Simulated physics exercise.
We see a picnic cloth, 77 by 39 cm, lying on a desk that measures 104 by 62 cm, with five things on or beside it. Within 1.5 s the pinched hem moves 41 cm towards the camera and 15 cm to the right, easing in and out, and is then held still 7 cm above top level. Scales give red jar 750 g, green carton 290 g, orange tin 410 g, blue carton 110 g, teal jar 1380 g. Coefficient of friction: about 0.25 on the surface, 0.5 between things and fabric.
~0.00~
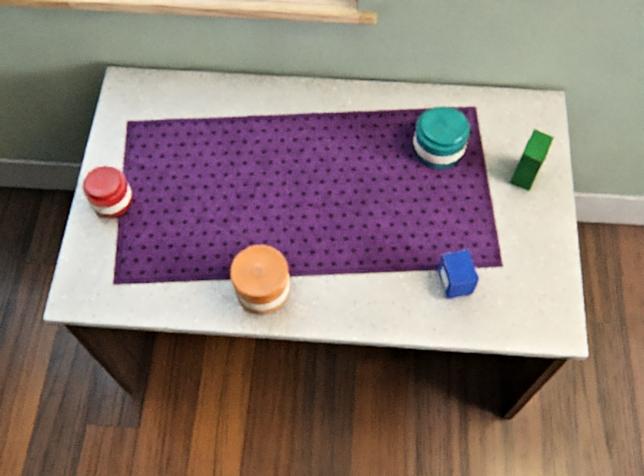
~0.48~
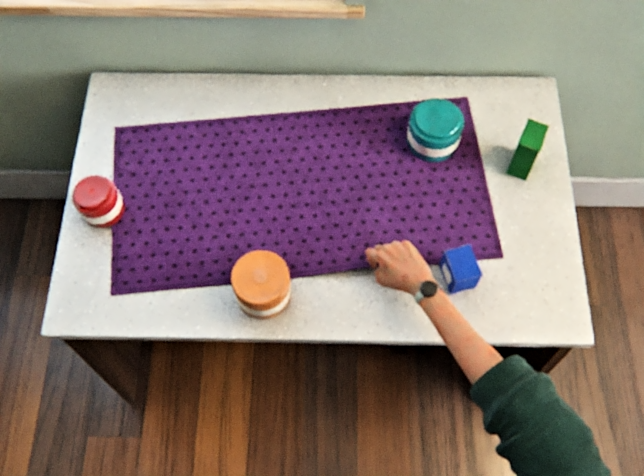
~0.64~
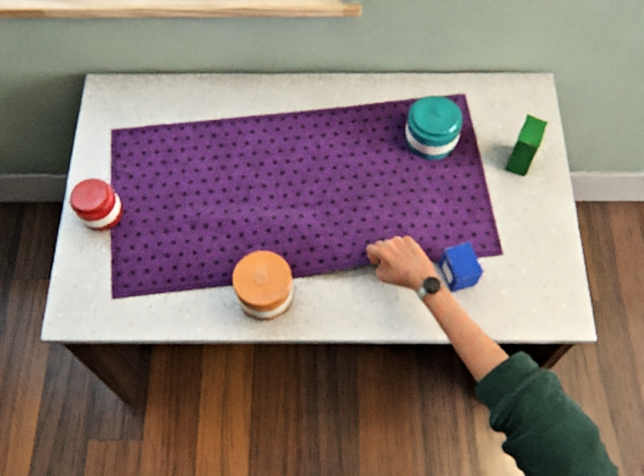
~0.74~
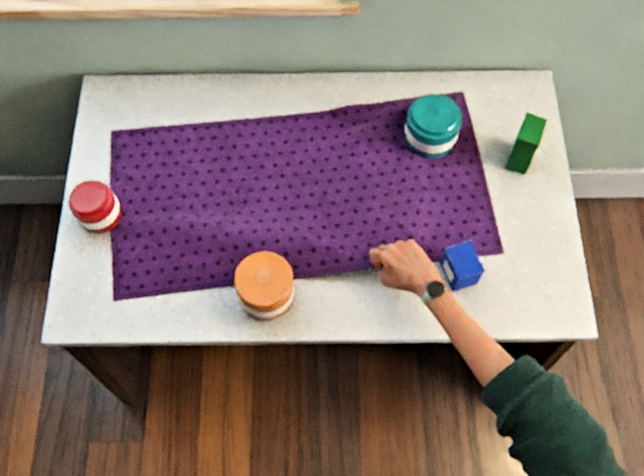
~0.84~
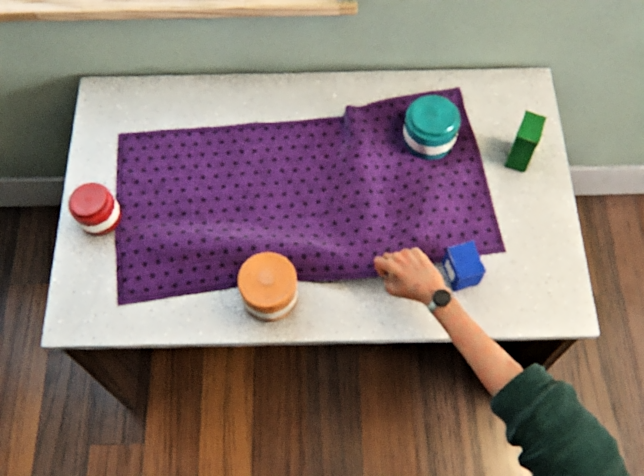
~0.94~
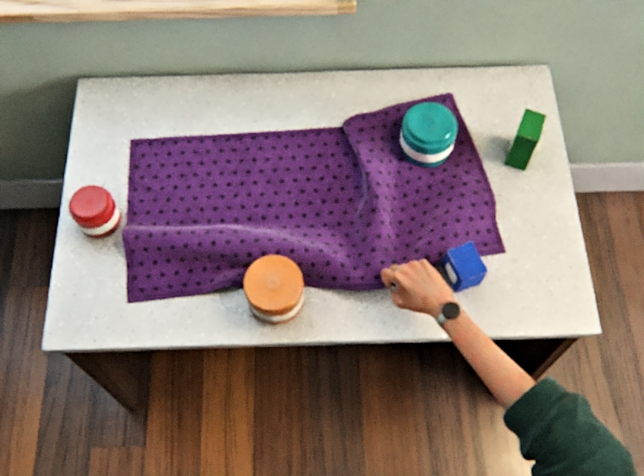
A hand in a dark green sleeve and a watch reaches in at the lower right of a pale desk, seen from high above on a wooden floor. A purple dotted cloth lies among a red jar left, orange tin in front, blue carton, teal jar and green carton right. As the view shifts slightly, the hand pulls the front hem nearer and right, wrinkling the cloth and shifting the orange tin.
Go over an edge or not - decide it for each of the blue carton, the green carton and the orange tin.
My prediction: Watch the blue carton go overboard, watch the green carton hang in there, watch the orange tin go overboard.
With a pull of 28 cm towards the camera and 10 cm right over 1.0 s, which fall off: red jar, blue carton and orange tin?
In that case red jar holds on, blue carton is lost over the edge and orange tin is lost over the edge.
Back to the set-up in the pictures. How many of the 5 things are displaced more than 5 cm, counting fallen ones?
The count is 3.
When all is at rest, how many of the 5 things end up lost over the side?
That gives 2.
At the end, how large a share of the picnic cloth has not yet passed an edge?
Roughly 15%.
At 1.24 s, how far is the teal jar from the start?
Teal jar: About 15 cm.
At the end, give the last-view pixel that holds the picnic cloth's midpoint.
Close to (439, 386) in pixels.
At 1.2 s, 100 % of the picnic cloth is still over the top; blue carton 9 cm off its start, orange tin 7 cm off its start, teal jar 13 cm off its start.
At 1.5 s, 85 % of the picnic cloth is still over the top; blue carton on its side, 20 cm off its start, orange tin 16 cm off its start, teal jar 26 cm off its start.
At 1.8 s, 40 % of the picnic cloth is still over the top; blue carton over the edge, orange tin over the edge, teal jar 36 cm off its start at (437, 276).
At 2.1 s, 15 % of the picnic cloth is still over the top; blue carton over the edge, orange tin over the edge, teal jar 42 cm off its start.
At 3.7 s, 15 % of the picnic cloth is still over the top; blue carton over the edge, orange tin over the edge, green carton 0 cm off its start at (532, 124), teal jar 42 cm off its start at (447, 307).
